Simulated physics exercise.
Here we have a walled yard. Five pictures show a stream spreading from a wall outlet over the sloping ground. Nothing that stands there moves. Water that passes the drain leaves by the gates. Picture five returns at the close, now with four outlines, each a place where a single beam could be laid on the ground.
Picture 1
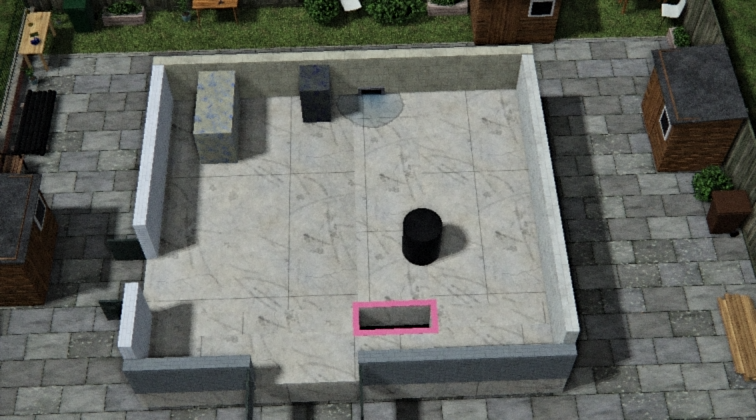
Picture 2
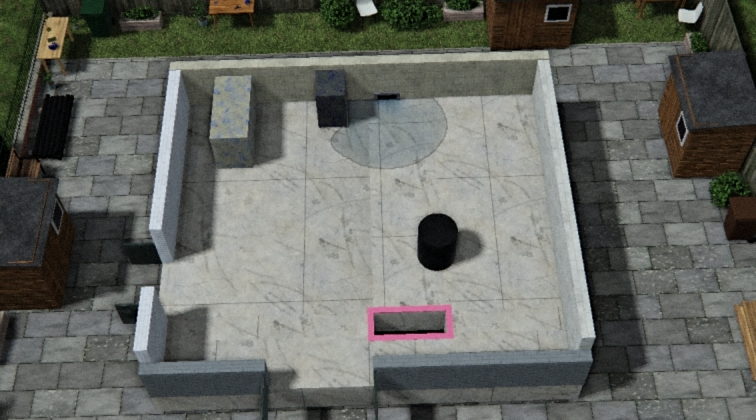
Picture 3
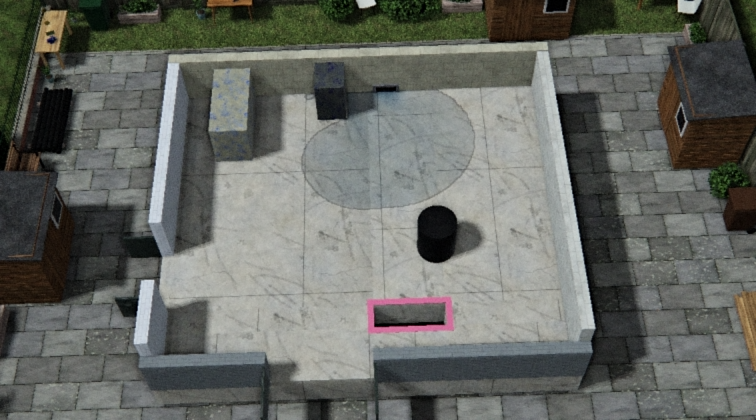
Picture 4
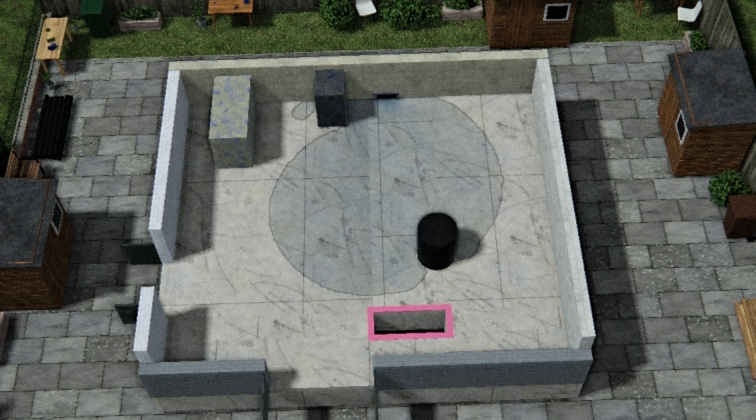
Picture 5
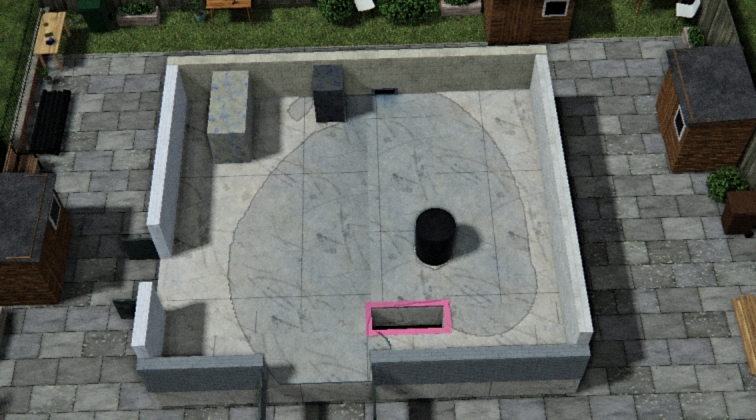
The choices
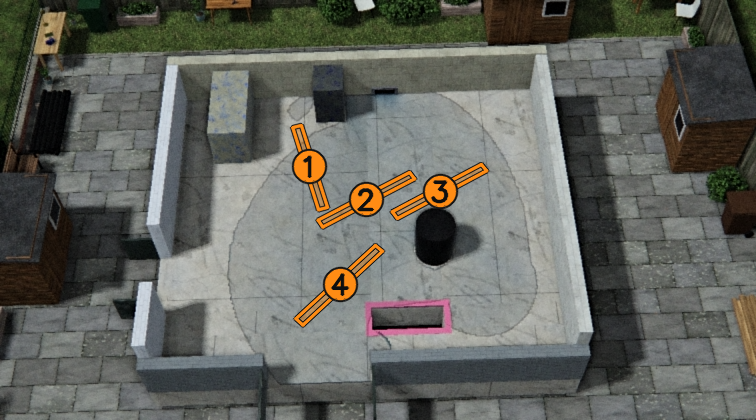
In a walled yard, water spreads from the back wall across the floor, reaching the pink drain.
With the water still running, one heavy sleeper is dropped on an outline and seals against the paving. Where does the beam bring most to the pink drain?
Use place 1.
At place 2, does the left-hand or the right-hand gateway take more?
More leaves on the right.
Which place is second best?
That is place 4.
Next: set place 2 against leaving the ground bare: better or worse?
Place 2 is worse.
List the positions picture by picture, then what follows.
In the first frame, outfall at (371, 91); pink drain at (395, 318); open gate at (307, 372); open gate at (155, 287); 2 % of the ground under water, visible out to (379, 122); pink drain still dry.
In the second frame, 8 % of the ground under water, visible out to (366, 163); pink drain still dry.
In the third frame, 17 % of the ground under water, visible out to (330, 198); pink drain still dry.
In the fourth frame, 34 % of the ground under water, visible out to (333, 287); pink drain still dry.
In the fifth frame, 54 % of the ground under water, visible out to (280, 340); pink drain taking water.
In orange, 1 from (297, 126) to (323, 208); 2 from (320, 223) to (412, 175); 3 from (394, 215) to (483, 167); 4 from (299, 321) to (378, 248).
For place 1, about 43 % of the stream goes into the pink drain, about 56 % out by the gates.
For place 2, about 16 % of the stream goes into the pink drain, about 84 % out by the gates.
For place 3, about 15 % of the stream goes into the pink drain, about 83 % out by the gates.
For place 4, about 29 % of the stream goes into the pink drain, about 71 % out by the gates.
